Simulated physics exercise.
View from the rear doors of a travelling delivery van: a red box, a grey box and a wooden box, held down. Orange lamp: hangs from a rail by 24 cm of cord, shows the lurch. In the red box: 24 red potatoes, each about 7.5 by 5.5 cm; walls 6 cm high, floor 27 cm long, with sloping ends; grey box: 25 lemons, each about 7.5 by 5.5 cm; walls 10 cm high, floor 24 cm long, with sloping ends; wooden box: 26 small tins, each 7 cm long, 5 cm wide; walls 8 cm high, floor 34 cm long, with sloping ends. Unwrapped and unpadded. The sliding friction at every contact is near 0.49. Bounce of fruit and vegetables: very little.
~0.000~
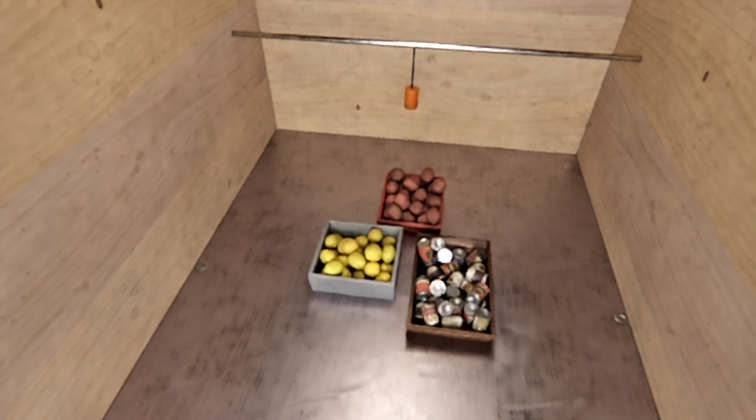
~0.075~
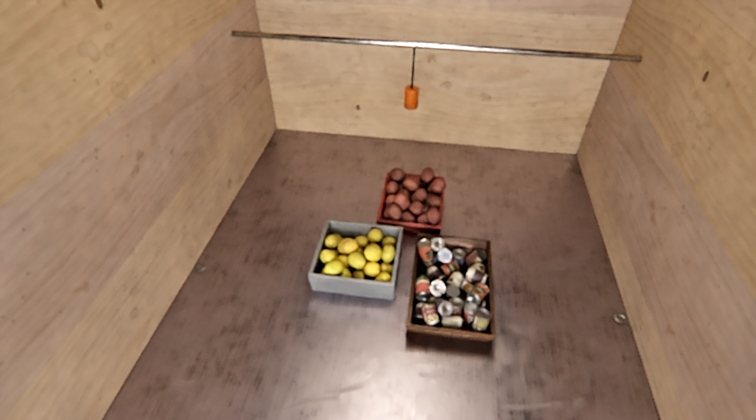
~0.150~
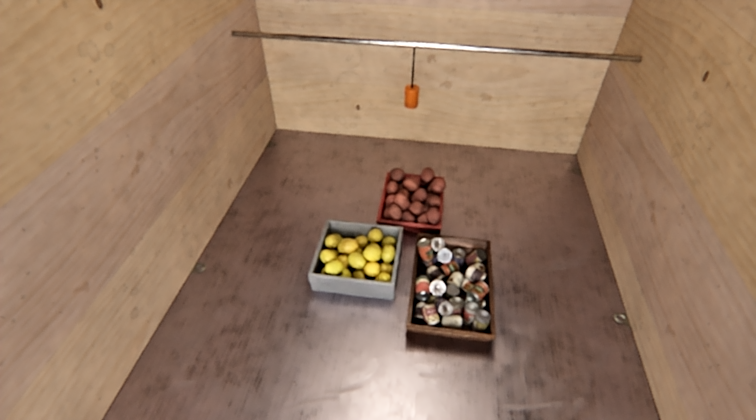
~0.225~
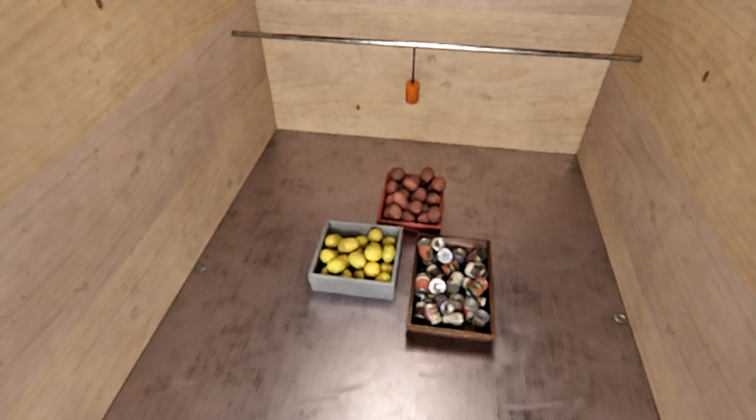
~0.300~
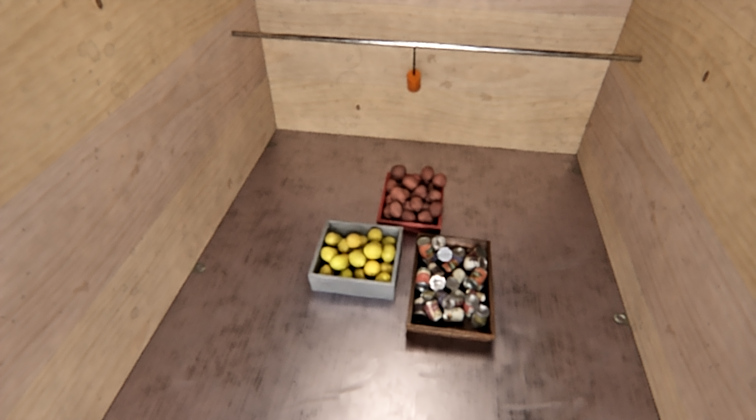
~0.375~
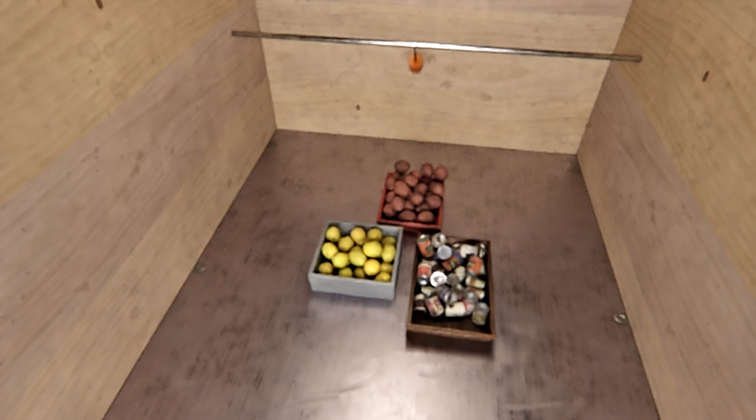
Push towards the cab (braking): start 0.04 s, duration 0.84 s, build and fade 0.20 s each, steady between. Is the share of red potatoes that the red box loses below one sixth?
No - spilled share: Past a sixth.
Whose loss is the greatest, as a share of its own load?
Red box.
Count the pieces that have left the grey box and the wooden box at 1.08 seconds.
The grey box is at about 0 and the wooden box at about 4.
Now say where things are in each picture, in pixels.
In the first frame (we follow the rim corner now nearest the camera), red box (its farthest corner) at (389, 172); wooden box at (493, 335); lamp swung 0°; nothing out yet.
The second frame shows red box at (389, 172); lamp swung 0°.
The third frame shows red box at (389, 172); lamp swung 2°.
The fourth frame shows red box at (389, 172); lamp swung 11°.
The fifth frame shows red box at (389, 172); lamp swung 27°.
The sixth frame shows red box at (389, 172); wooden box at (493, 335); lamp swung 48°; nothing out yet.
After 0.55 s, 4 of 24 out of the red box, 0 of 25 out of the grey box and 0 of 26 out of the wooden box.
After 0.77 s, 9 of 24 out of the red box, 0 of 25 out of the grey box and 1 of 26 out of the wooden box.
After 1.08 s, 10 of 24 out of the red box, 0 of 25 out of the grey box and 4 of 26 out of the wooden box.
Final count (at 1.48 s), 10 of 24 out of the red box, 0 of 25 out of the grey box and 4 of 26 out of the wooden box. Asked share, 10 of 24, 42 per cent.
